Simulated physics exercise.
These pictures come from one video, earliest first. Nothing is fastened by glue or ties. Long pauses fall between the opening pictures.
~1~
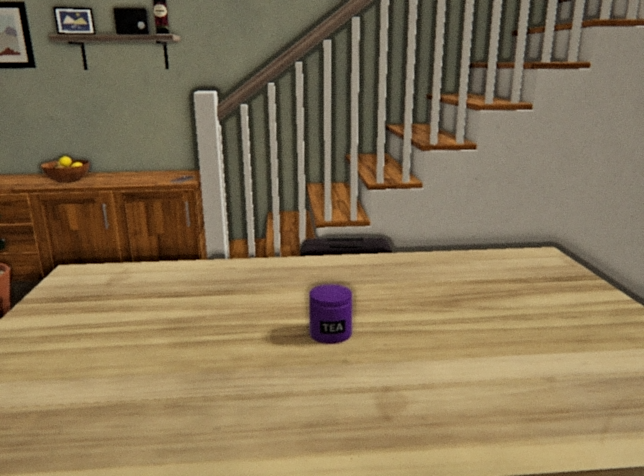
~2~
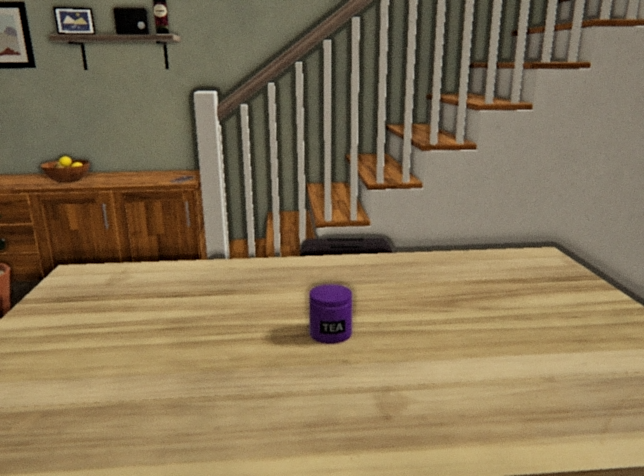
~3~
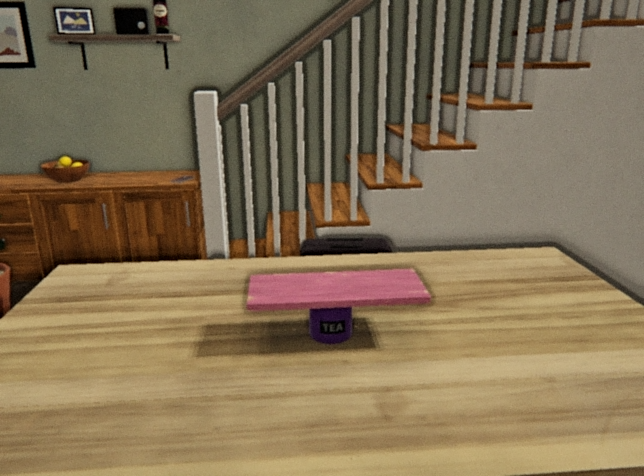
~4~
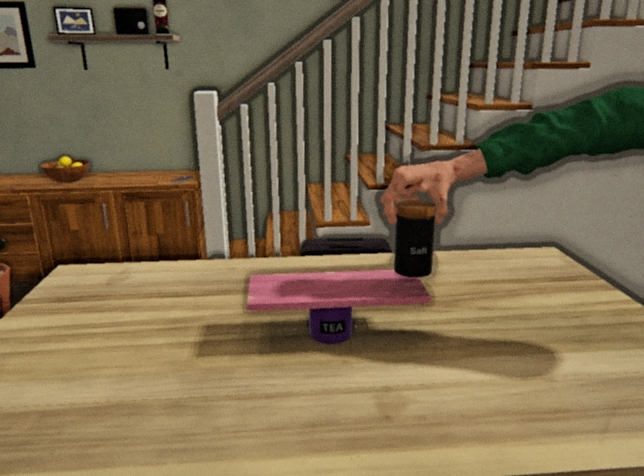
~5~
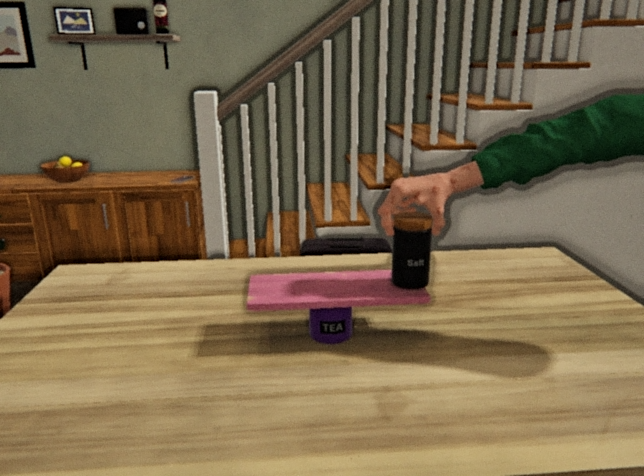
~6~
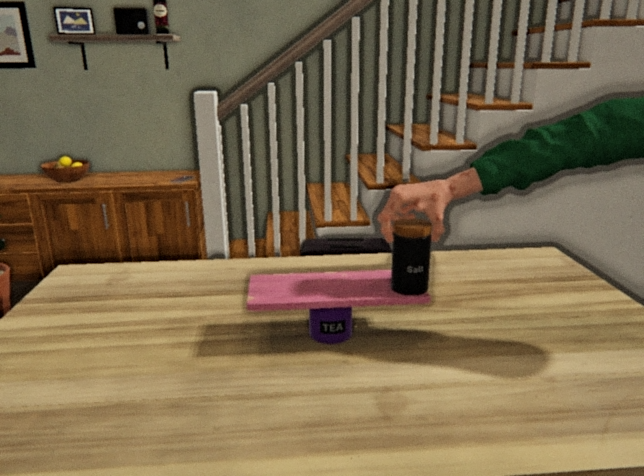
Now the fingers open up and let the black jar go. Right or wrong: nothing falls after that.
Wrong.
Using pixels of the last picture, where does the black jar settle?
The object ends up somewhere around (503, 326).
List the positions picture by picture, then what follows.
The last thing is not in view yet; purple jar (331, 313), in the first frame.
The last thing is not in view yet; purple jar (331, 313), in the second frame.
The last thing is not in view yet; purple jar (331, 313), in the third frame.
Coming down; black jar (415, 238); purple jar (331, 313), in the fourth frame.
Coming down; black jar (411, 250); purple jar (331, 313), in the fifth frame.
Set down, still held; black jar (411, 256); purple jar (331, 313), in the sixth frame.
Then, 0.40 s after the last picture, black jar now fallen; pink board tipped 40° from how it was.
Then, 0.50 s after the last picture, pink board tipped 34° from how it was.
Then, 0.80 s after the last picture, pink board tipped 23° from how it was.
At rest, fallen, black jar; moved from the start, pink board; purple jar in place. Seen from the same camera at the end, black jar near (503, 326). The stack gives way.
